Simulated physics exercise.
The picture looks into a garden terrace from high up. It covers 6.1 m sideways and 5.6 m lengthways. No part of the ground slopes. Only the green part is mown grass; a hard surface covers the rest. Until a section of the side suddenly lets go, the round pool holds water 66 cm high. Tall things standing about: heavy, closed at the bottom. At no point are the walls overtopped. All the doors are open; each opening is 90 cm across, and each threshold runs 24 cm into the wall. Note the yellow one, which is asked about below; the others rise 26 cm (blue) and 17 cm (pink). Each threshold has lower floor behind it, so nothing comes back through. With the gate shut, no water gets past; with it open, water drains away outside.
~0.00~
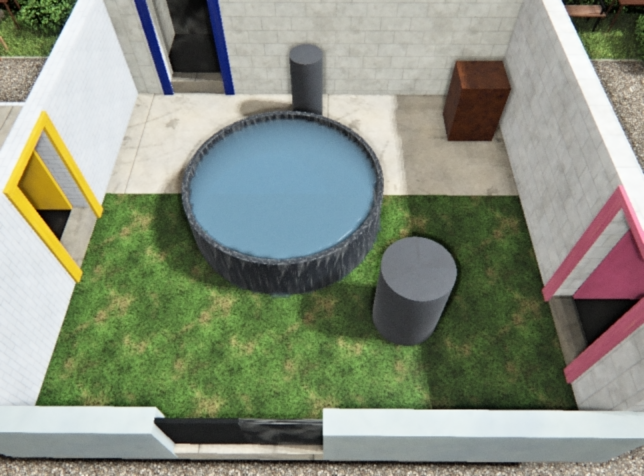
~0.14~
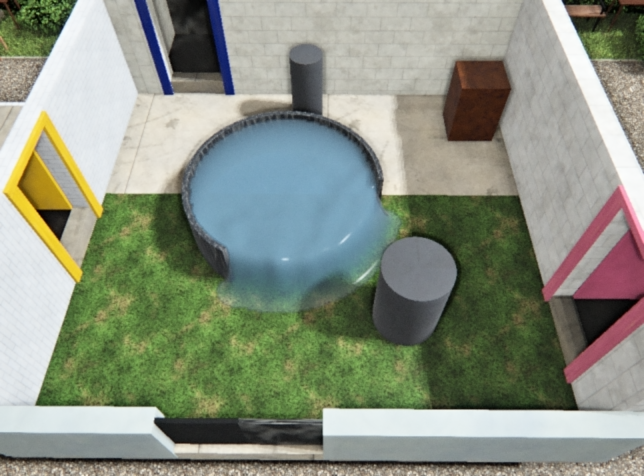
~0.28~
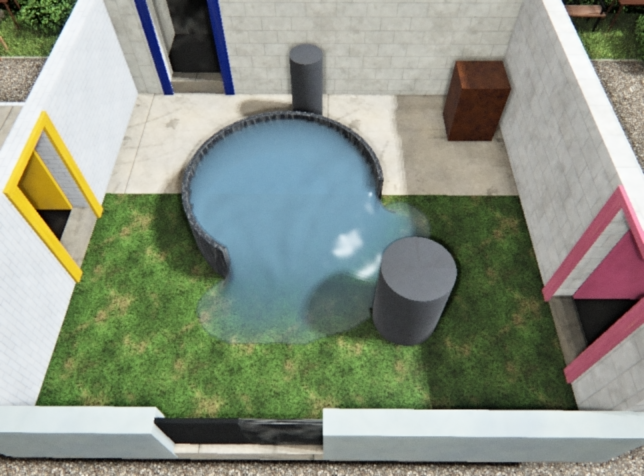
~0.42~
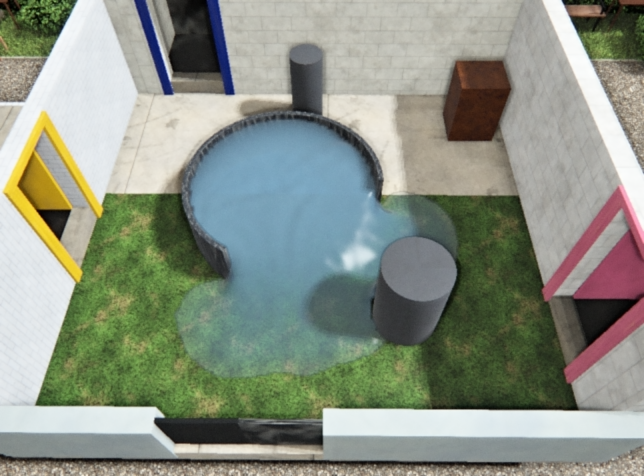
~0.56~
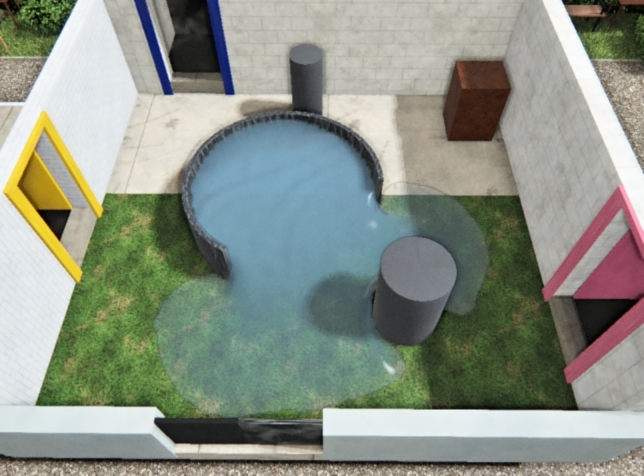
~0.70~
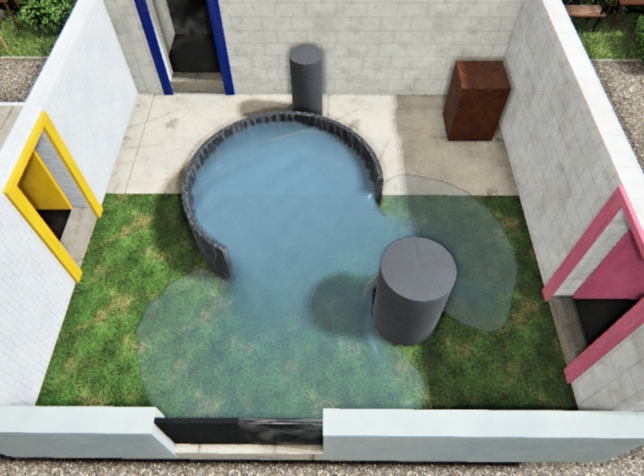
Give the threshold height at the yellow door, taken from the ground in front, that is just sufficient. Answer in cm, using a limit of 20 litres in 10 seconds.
Roughly 7 cm above the ground in front.
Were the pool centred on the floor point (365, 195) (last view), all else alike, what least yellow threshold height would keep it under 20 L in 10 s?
At least some 9.5 centimetres tall.
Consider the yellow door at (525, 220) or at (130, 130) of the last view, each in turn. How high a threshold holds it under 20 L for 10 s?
About 14.0 cm, then about 10.0 cm.
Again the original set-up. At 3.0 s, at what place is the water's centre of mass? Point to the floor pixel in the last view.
Look at about (337, 297) in the last view.
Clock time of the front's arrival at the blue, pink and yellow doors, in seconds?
It reaches blue at 5.5 s, pink at 1.0 s, and yellow at 3.2 s.
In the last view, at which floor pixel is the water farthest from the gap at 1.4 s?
Near pixel (62, 428).
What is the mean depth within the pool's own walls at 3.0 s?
It averages near 16 cm.
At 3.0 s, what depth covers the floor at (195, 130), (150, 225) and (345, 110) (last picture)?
Depth: About 0, 0, 0 cm.
After 1.4 s water covers 40 % of the floor, deepest (46 cm) near (308, 430); it has not reached the yellow door.
After 3.0 s water covers 60 % of the floor, deepest (32 cm) near (505, 432); it has not reached the yellow door.
After 10.0 s water covers 100 % of the floor, deepest (16 cm) near (221, 163); 12 cm at the yellow door, 0 litres in over its 26 cm threshold.
At the yellow door as built, the water arrived by 3.2 s and peaked near 12 cm at 10.0 s.
Run again over the same 10 s with other heights there, 34 litres in over 6 cm, 6 litres over 8.5 cm. The limit of 20 litres is kept from about 7 cm up.
